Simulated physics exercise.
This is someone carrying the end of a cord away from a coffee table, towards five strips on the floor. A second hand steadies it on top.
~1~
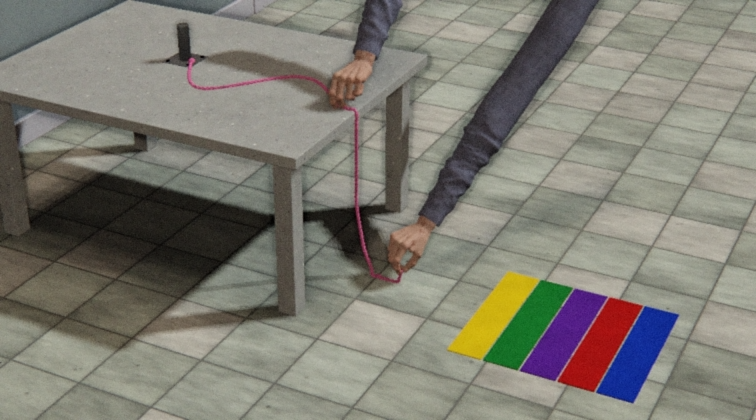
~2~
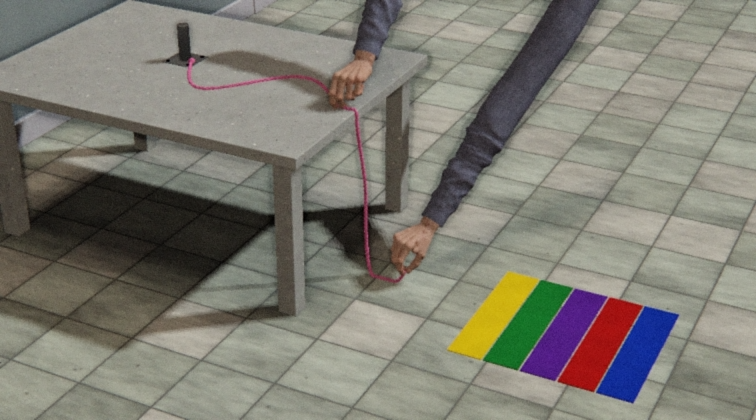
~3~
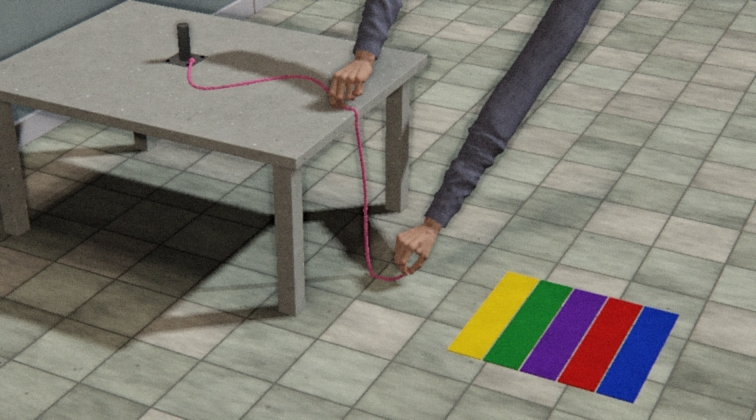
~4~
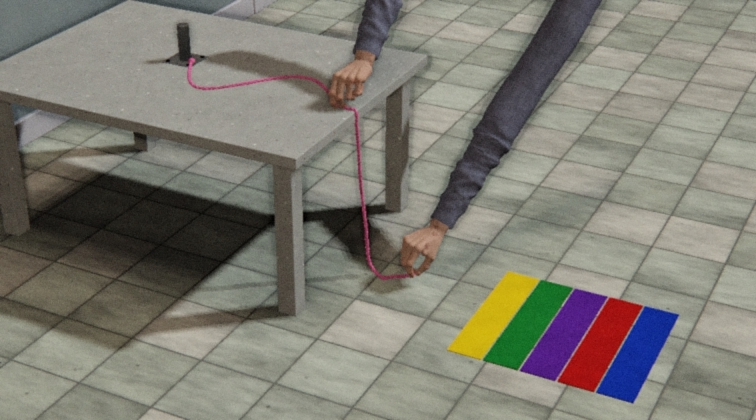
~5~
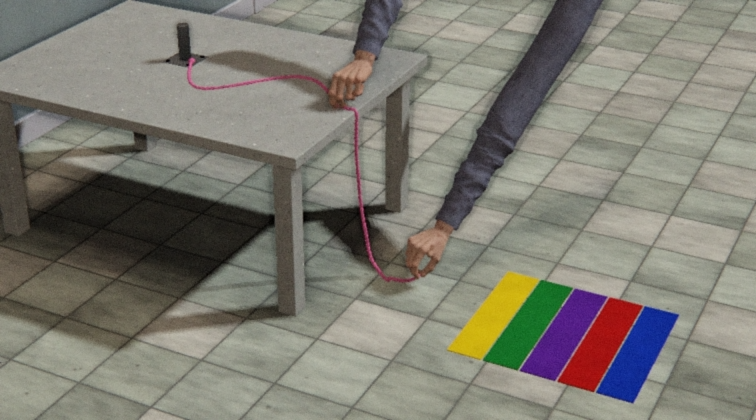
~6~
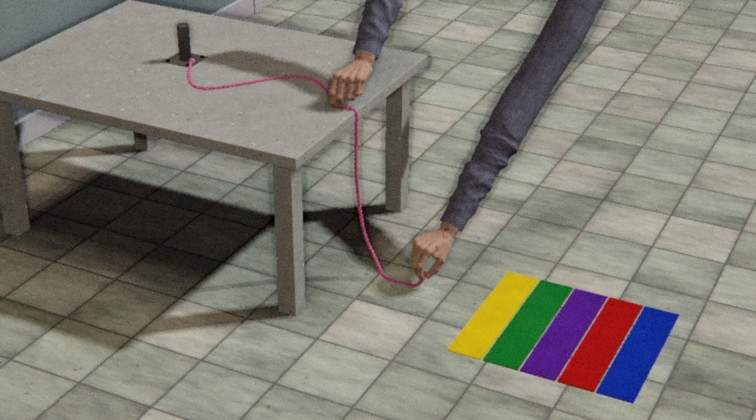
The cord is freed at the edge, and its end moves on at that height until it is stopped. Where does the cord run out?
It gets as far as the red strip.
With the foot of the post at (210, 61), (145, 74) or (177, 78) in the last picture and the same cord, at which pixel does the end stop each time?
In that order: (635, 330), (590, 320) and (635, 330).
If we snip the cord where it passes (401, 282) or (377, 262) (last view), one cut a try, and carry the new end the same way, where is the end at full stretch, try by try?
Try by try, around (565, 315) and (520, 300).
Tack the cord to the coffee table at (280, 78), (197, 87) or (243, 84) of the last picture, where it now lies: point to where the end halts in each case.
About (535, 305), (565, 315) and (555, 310).
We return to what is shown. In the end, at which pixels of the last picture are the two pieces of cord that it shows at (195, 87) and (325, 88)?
Near (245, 76) and (368, 118).
Soon after, end near (525, 303); over green.
Then, end near (576, 316); over purple.
At full stretch, end near (606, 324); over red. The red one.
